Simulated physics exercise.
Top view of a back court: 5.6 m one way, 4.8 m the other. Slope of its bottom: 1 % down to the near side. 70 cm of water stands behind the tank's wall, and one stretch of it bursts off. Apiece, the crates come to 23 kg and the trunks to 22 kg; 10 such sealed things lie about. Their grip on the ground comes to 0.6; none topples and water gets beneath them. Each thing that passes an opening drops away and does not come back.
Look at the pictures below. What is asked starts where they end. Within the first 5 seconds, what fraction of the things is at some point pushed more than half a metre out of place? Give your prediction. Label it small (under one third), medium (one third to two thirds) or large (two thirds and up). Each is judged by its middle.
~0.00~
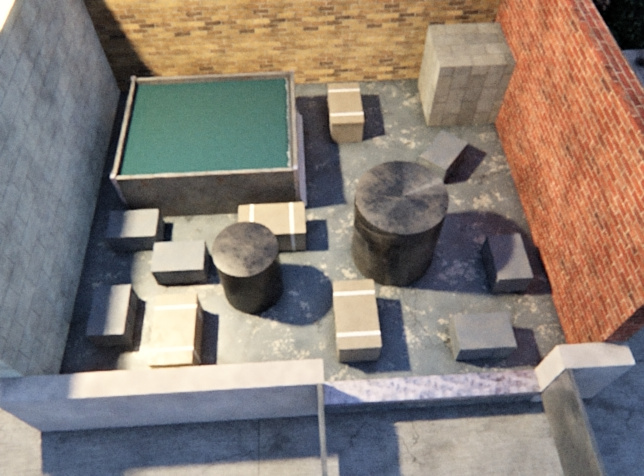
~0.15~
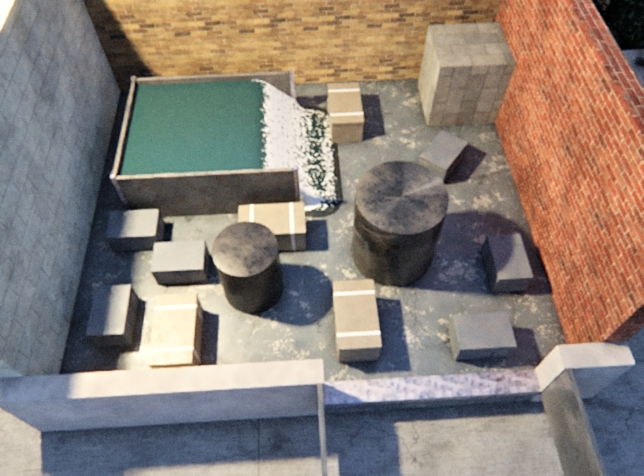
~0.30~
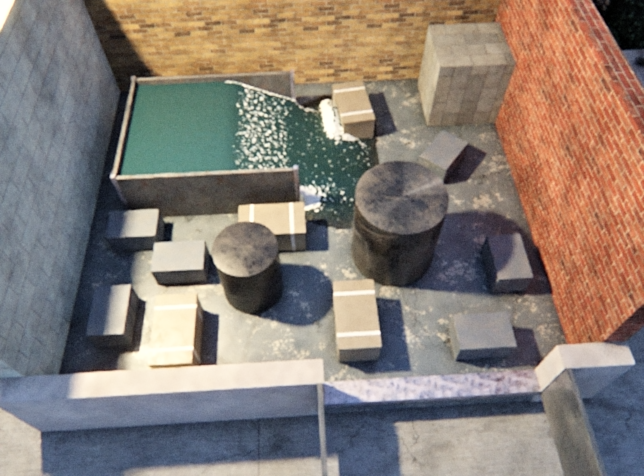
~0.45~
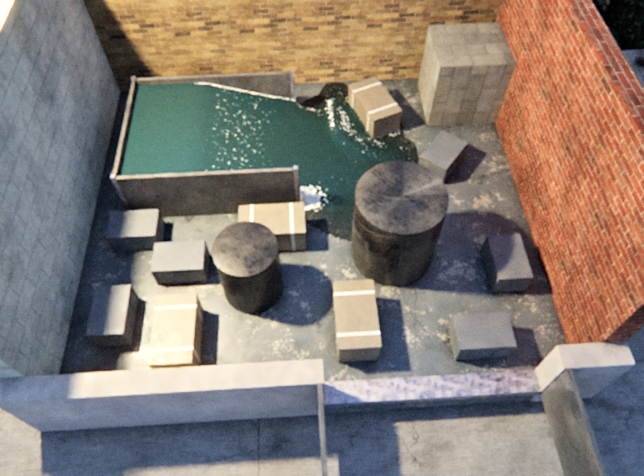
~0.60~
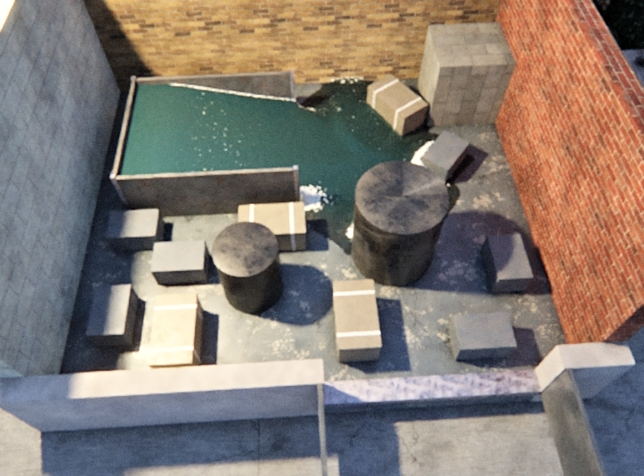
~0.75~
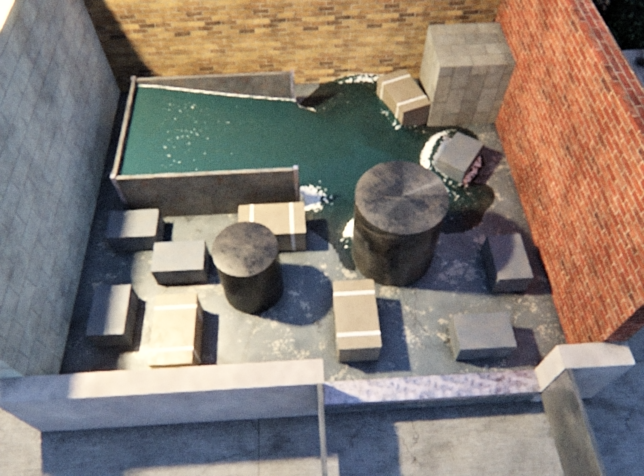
Medium.
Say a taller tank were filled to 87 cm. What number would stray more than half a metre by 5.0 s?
Count: 5.
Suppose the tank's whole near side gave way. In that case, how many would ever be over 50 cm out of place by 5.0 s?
You'd get 8 in that case.
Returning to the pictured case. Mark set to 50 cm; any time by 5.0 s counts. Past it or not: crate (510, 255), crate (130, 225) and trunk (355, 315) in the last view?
Taking them in turn, the answers are greater, smaller and greater.
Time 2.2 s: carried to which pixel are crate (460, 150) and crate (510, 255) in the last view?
First near (520, 186), second near (487, 276).
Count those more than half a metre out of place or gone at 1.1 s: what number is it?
2.
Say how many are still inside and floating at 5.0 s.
Of them, 1.
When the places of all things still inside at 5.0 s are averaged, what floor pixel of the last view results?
Around (255, 299).
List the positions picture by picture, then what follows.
A trunk at (345, 102) rests on the ground; a crate at (444, 149), on the bottom; water covers 3.6 m2; 0 of 10 have shifted, in the first picture.
A trunk at (345, 102), on the bottom; a crate at (444, 149) rests on the ground; water covers 4.6 m2; 0 of 10 have shifted, in the second picture.
A trunk at (353, 101) rests on the ground, 11 cm from its start; a crate at (444, 149) rests on the ground; water covers 5.7 m2; 1 of 10 have shifted, in the third picture.
A trunk at (375, 98) rests on the ground, 42 cm from its start; a crate at (444, 149), on the bottom; water covers 7.0 m2; 1 of 10 have shifted, in the fourth picture.
A trunk at (398, 95) rests on the ground, 76 cm from its start; a crate at (446, 149) rests on the ground; water covers 8.1 m2; 1 of 10 have shifted, in the fifth picture.
A trunk at (404, 90) rests on the ground, 88 cm from its start; a crate at (461, 151), on the bottom, 22 cm from its start; water covers 9.3 m2; 2 of 10 have shifted, in the sixth picture.
After 1.1 s 2 of 10 are over 50 cm from their spots; 1 afloat.
After 2.2 s 2 of 10 are over 50 cm from their spots; 2 afloat.
After 3.5 s 4 of 10 are over 50 cm from their spots; 2 afloat.
After 5.0 s 5 of 10 are over 50 cm from their spots, and 5 have been at some point; 1 afloat.
